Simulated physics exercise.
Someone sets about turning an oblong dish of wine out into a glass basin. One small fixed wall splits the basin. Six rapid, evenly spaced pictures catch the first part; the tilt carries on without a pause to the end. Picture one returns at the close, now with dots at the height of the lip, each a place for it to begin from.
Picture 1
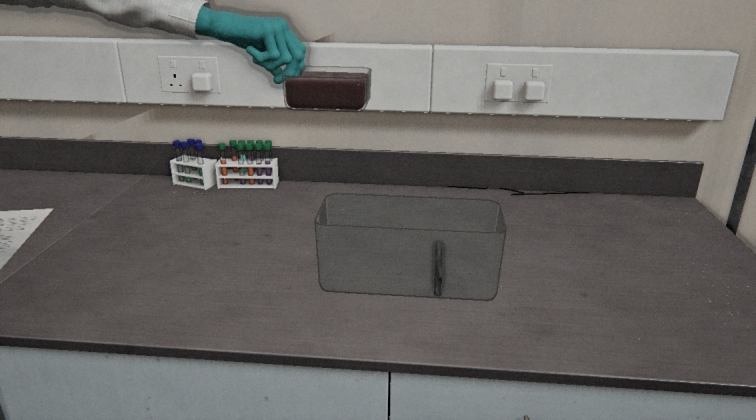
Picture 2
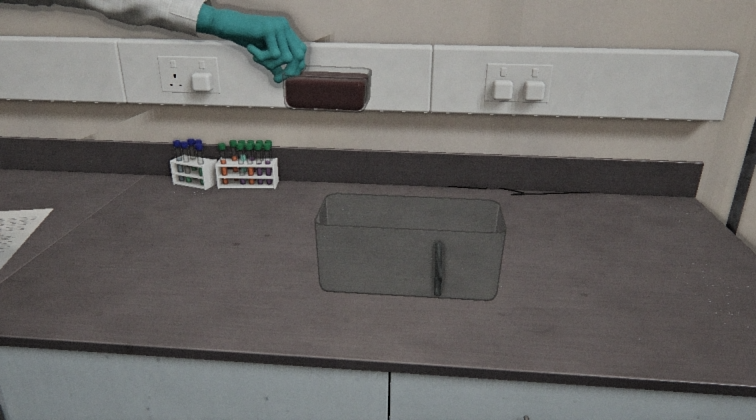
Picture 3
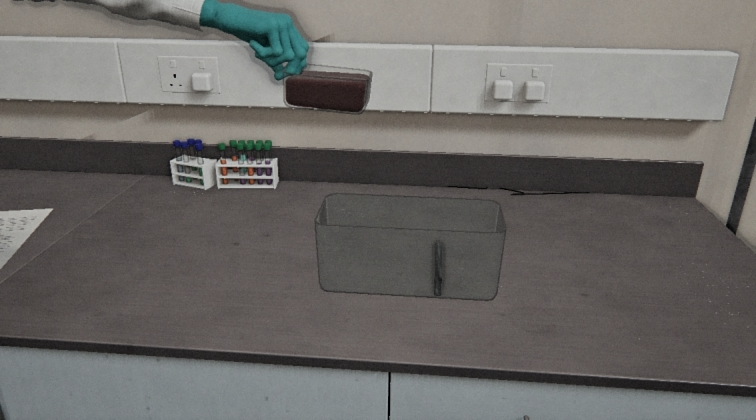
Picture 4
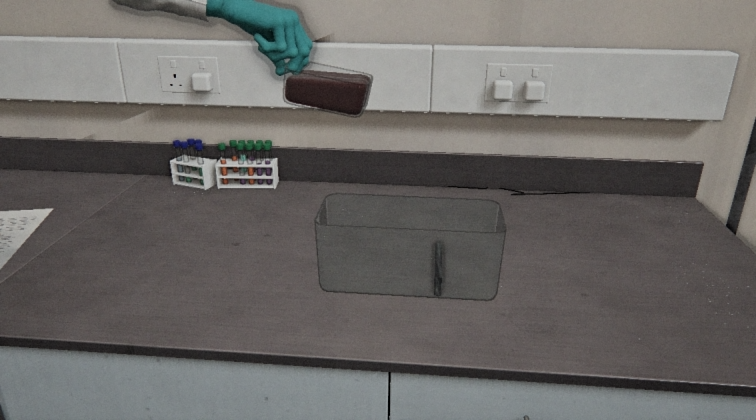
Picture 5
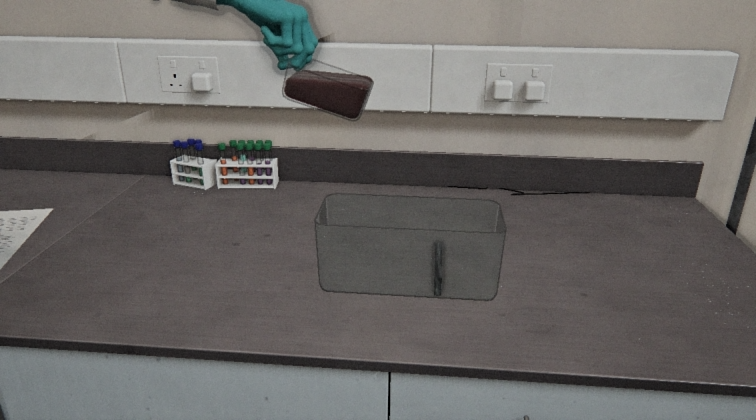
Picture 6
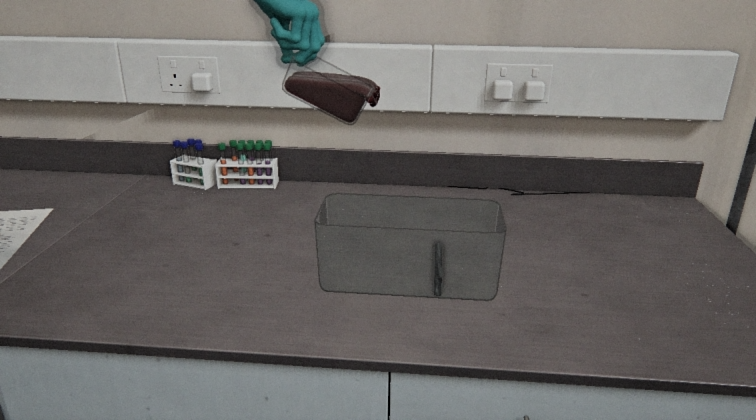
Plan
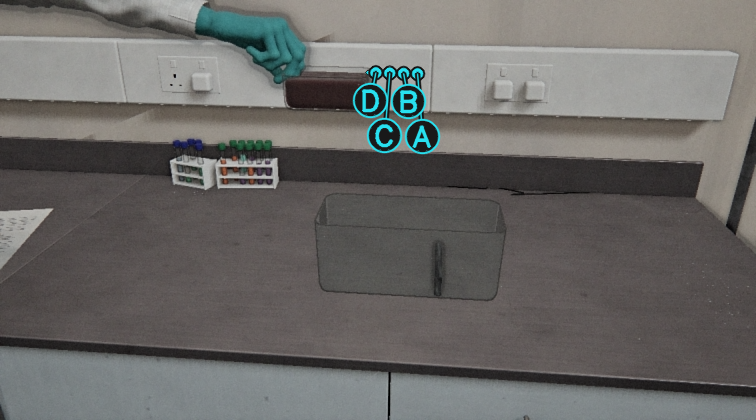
A teal-gloved hand tilting an oblong dish of dark red liquid rightward above a clear basin, the liquid just passing its lip.
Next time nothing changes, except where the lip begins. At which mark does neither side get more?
Best: C.
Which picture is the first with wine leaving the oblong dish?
In picture 5.
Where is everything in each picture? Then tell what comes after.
Upright, lip at (367, 72); basin from (319, 288) to (497, 298); top of the wall at (439, 259); nothing has left yet, in the first picture.
Upright, lip at (368, 73); nothing has left yet, in the second picture.
Tipped about 5°, lip at (368, 75); nothing has left yet, in the third picture.
Tipped about 10°, lip at (370, 79); nothing has left yet, in the fourth picture.
Tipped about 17°, lip at (370, 85); wine is over the lip, down to (370, 85), in the fifth picture.
Tipped about 26°, lip at (370, 91); wine is over the lip, down to (374, 102), in the sixth picture.
On the marked copy, A at (417, 73); B at (403, 73); C at (389, 73); D at (375, 72).
With A, about 29 % ends left of the wall and 68 % right of it; 3 % is lost outside.
With B, about 34 % ends left of the wall and 63 % right of it; 3 % is lost outside.
With C, about 47 % ends left of the wall and 50 % right of it; 3 % is lost outside.
With D, about 79 % ends left of the wall and 18 % right of it; 3 % is lost outside.
